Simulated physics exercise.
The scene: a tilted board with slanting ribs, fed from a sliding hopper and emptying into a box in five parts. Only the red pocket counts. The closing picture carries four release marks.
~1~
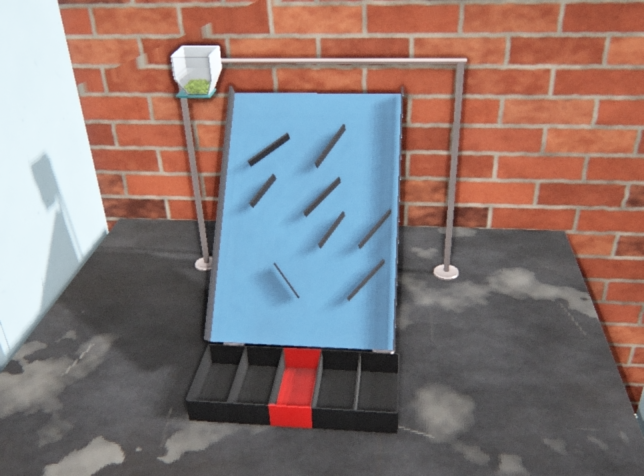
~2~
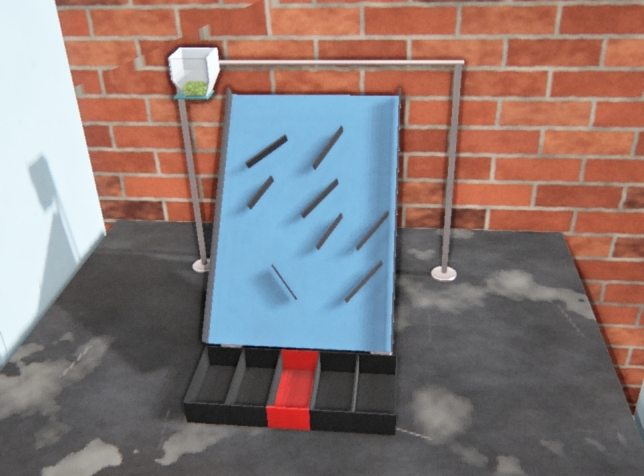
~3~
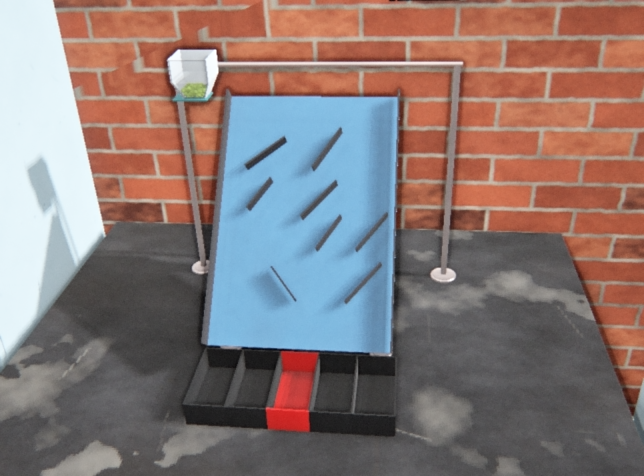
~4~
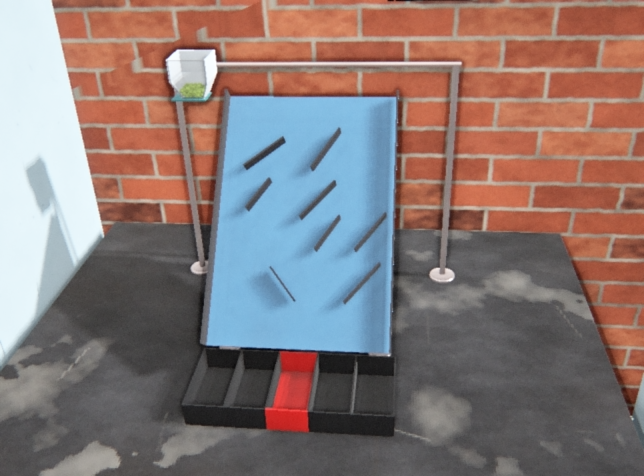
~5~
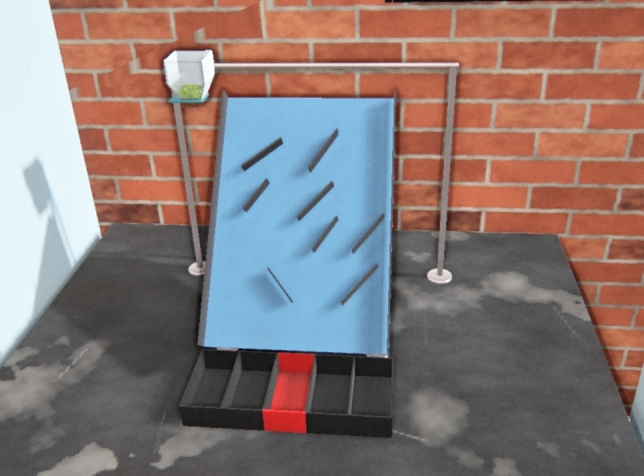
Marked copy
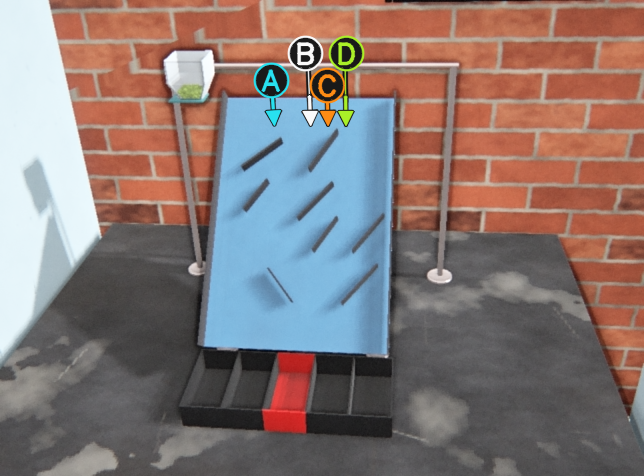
On a dark, pale-blotched surface before a red brick wall, seen from the front and slightly above, a tilted blue board stands beneath a metal rail. A clear-sided hopper holding small green pieces sits at the rail's left end, dark slanting ribs cross the board, and a black five-part box with a red middle pocket lies below. Nothing in the scene moves; only the view shifts very slightly.
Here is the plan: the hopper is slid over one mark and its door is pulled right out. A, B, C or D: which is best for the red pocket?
The best mark is D.
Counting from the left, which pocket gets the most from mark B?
It is the fourth one.
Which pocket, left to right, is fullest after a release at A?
It is the first one.
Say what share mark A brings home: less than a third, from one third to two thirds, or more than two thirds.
Less than a third.
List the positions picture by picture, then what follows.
In the first frame, hopper near (200, 87), dried peas, door shut.
In the second frame, ribs (245, 163) to (286, 135), (313, 165) to (342, 126), (247, 205) to (271, 176).
In the third frame, ribs (301, 216) to (336, 180), (316, 248) to (340, 215), (356, 249) to (387, 212).
In the fourth frame, ribs (270, 266) to (293, 299), (344, 302) to (380, 263).
In the fifth frame, red pocket near (285, 420), number 3 of 5 from the left.
On the marked copy, mark A meets the board at (274, 120); mark B meets the board at (310, 120); mark C meets the board at (327, 120); mark D meets the board at (345, 120).
With A, none at all in the red pocket, all but a few in other pockets.
With B, only a few in the red pocket, all but a few in other pockets.
With C, a small share in the red pocket, the bulk in other pockets, a small share outside the box.
With D, close to half in the red pocket, close to half in other pockets.
